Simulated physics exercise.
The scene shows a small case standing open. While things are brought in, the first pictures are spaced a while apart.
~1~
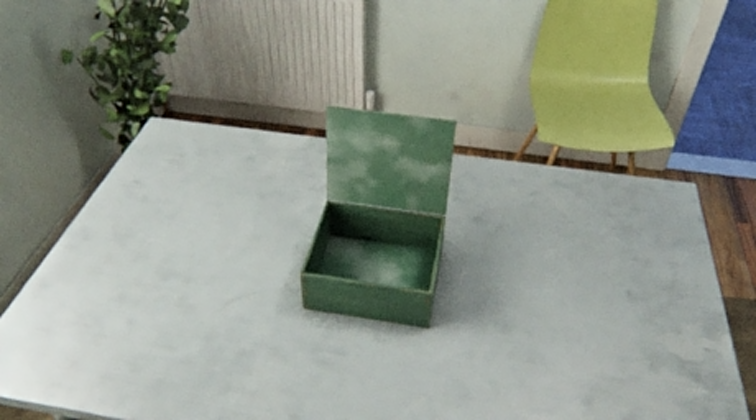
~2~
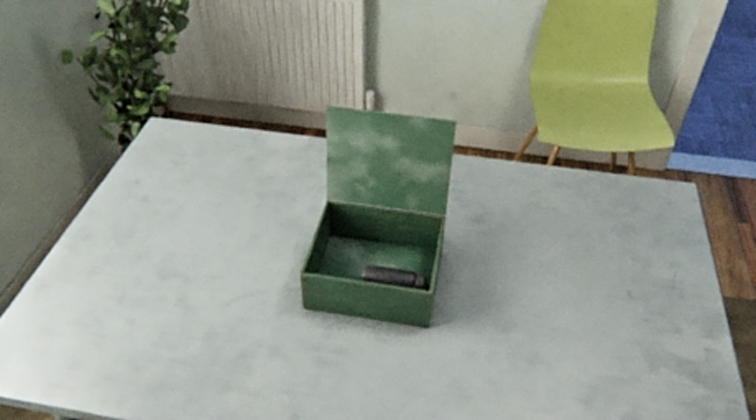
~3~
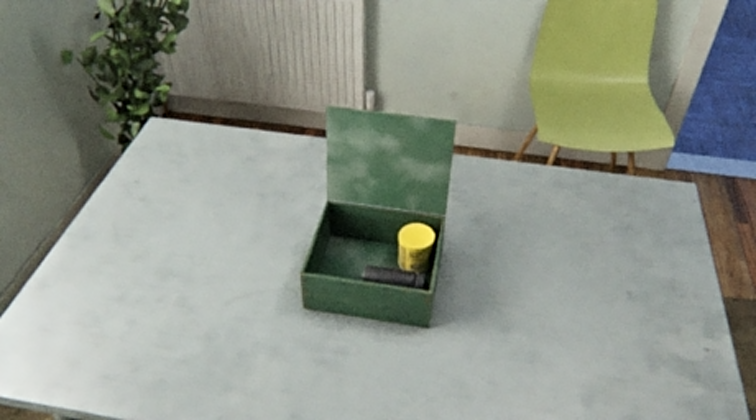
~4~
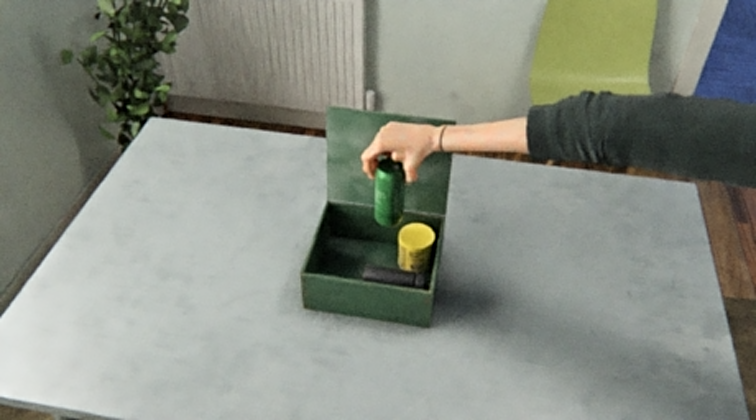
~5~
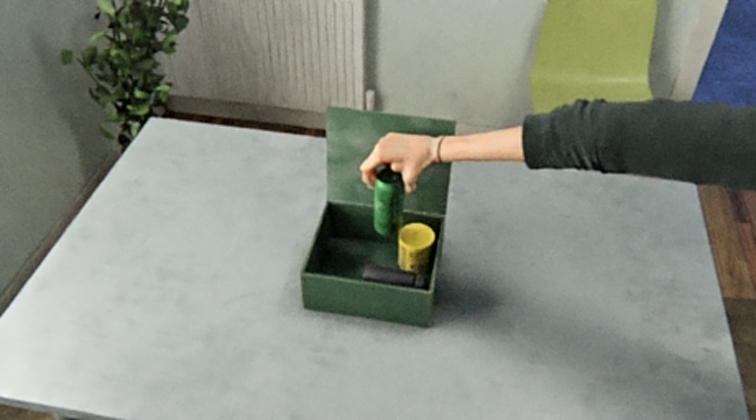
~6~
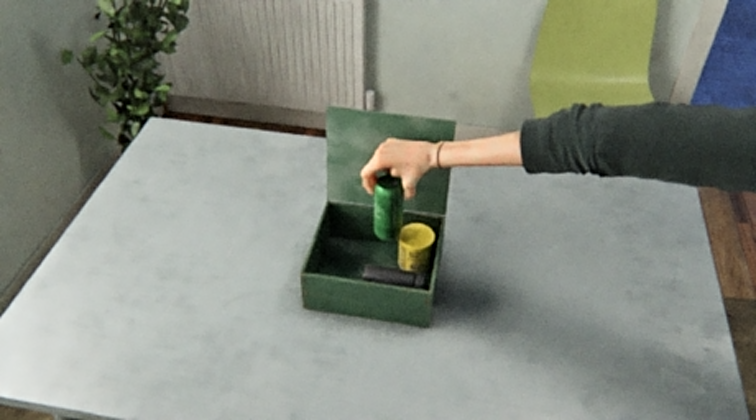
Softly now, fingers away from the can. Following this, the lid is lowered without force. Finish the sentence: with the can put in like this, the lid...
The lid closes fully.
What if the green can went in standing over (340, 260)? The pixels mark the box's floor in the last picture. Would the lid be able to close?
Result: Lid not shut.
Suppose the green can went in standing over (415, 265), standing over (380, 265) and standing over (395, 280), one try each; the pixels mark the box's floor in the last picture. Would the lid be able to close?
Going through the three tries, the lid hangs open, then hangs open, then settles all the way.
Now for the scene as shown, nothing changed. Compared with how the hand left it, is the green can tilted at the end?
Well, the green can ends up skewed.
Then, 1.00 s on from there, lid starting down; green can on its side near (357, 253).
Then, 1.80 s on from there, lid 40° above the rim; green can on its side near (357, 253).
In the end, lid shut; toppled in the box, green can; the other 2 unmoved. At the end, from the last picture's camera, green can near (357, 253).
